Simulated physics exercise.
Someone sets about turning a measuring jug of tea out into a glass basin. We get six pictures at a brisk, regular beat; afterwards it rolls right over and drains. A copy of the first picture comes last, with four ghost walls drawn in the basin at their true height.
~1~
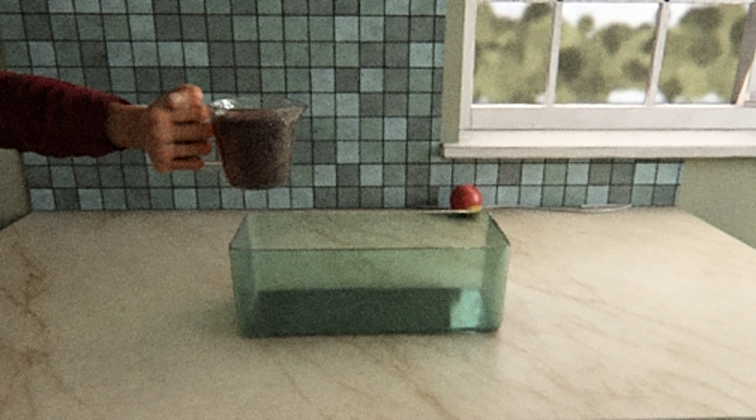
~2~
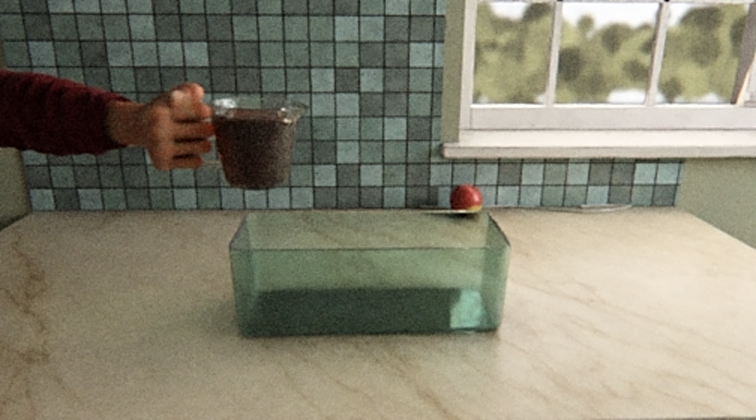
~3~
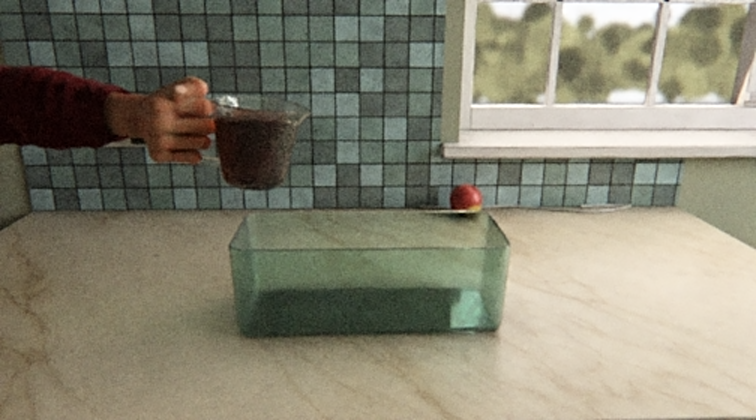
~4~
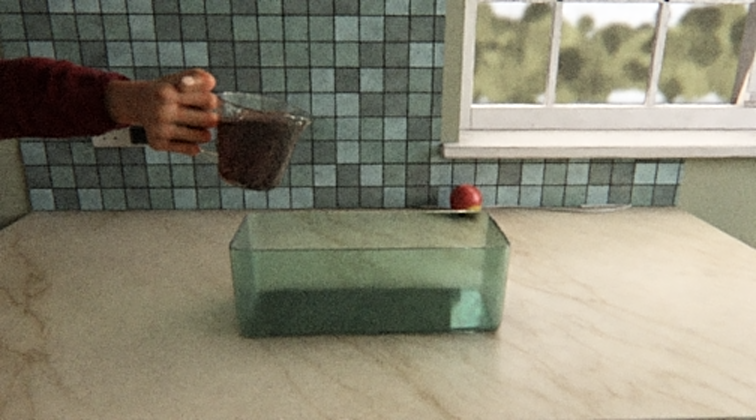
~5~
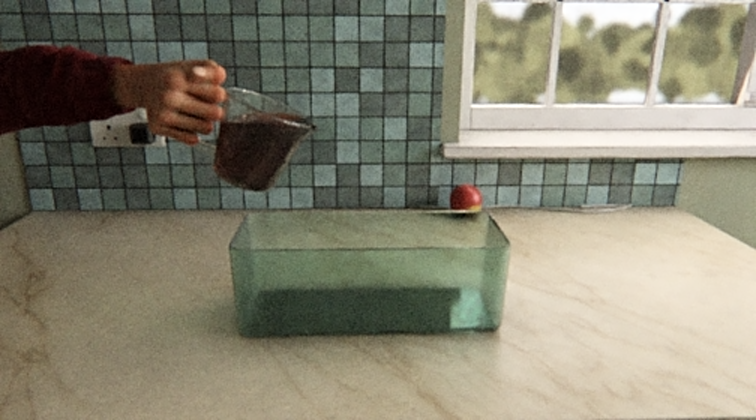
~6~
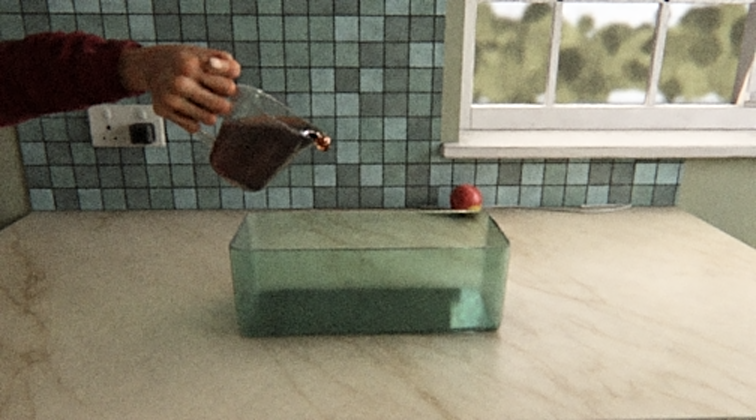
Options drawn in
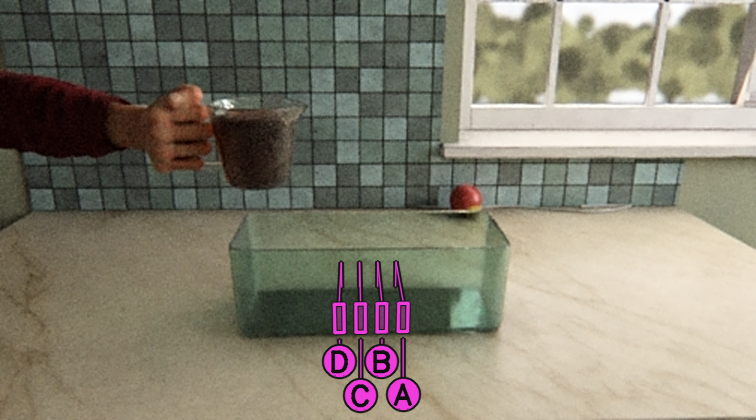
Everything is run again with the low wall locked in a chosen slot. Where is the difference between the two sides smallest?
C.
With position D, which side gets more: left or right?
The right one.
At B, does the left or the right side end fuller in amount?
More ends on the left.
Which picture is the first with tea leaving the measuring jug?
Picture 6.
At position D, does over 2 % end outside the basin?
No, it does not.
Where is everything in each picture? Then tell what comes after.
The first frame shows upright, lip at (306, 106); basin from (239, 332) to (501, 328); nothing has left yet.
The second frame shows upright, lip at (307, 107); nothing has left yet.
The third frame shows tipped about 6°, lip at (310, 112); nothing has left yet.
The fourth frame shows tipped about 14°, lip at (314, 119); nothing has left yet.
The fifth frame shows tipped about 23°, lip at (317, 129); nothing has left yet.
The sixth frame shows tipped about 35°, lip at (319, 142); tea is over the lip, down to (324, 149).
On the marked copy, A at (403, 338); B at (381, 339); C at (360, 339); D at (339, 339).
Choosing A, about 91 % ends left of the wall and 7 % right of it.
Choosing B, about 90 % ends left of the wall and 8 % right of it.
Choosing C, about 54 % ends left of the wall and 45 % right of it.
Choosing D, about 14 % ends left of the wall and 86 % right of it.
